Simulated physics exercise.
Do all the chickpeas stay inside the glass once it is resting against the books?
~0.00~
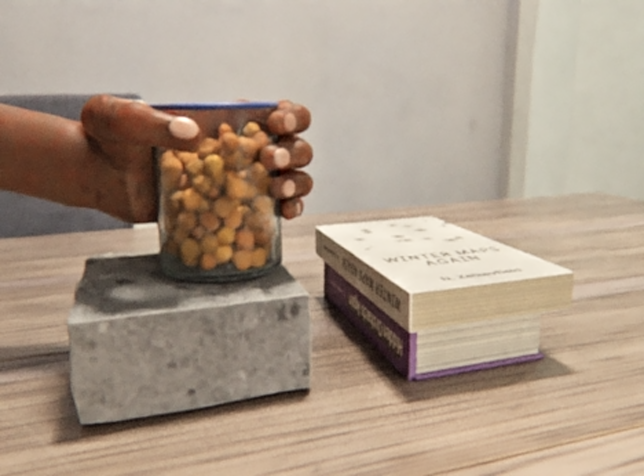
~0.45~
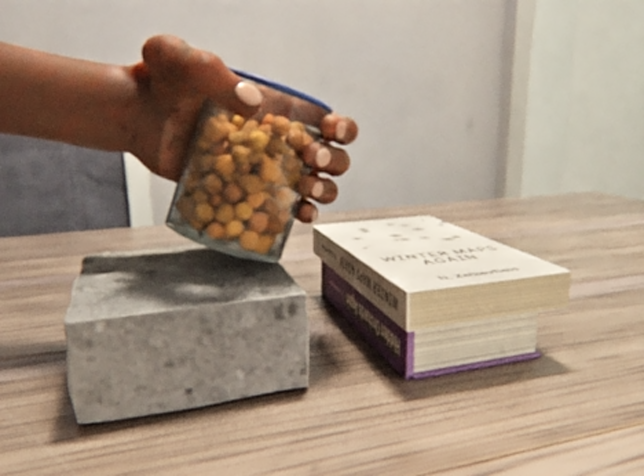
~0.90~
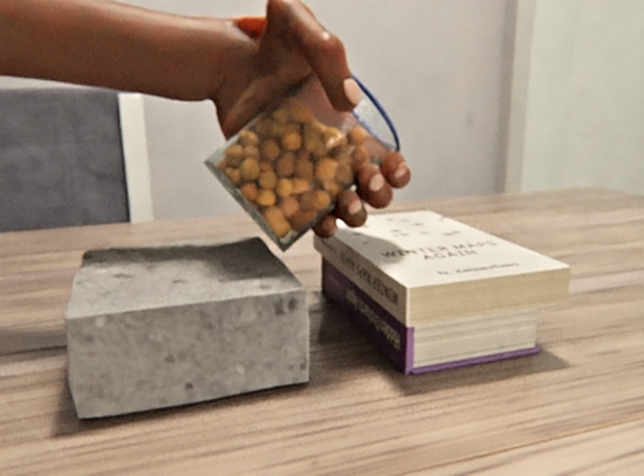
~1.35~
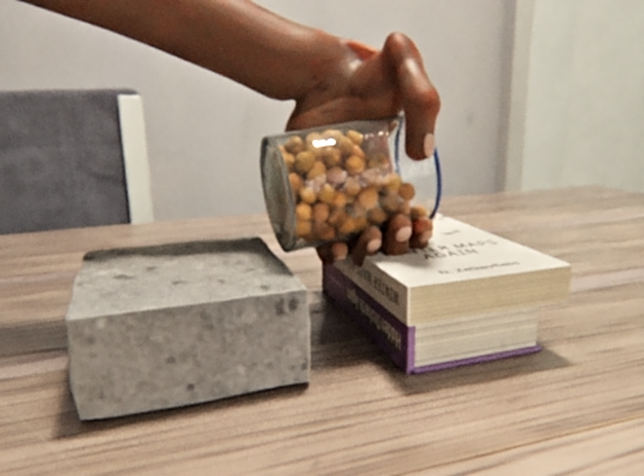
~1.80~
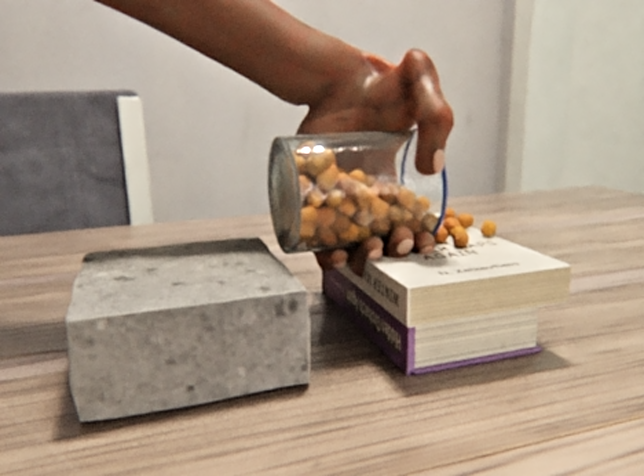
No, some of the chickpeas come out of the open end and land on the top book, though most are still in the glass.
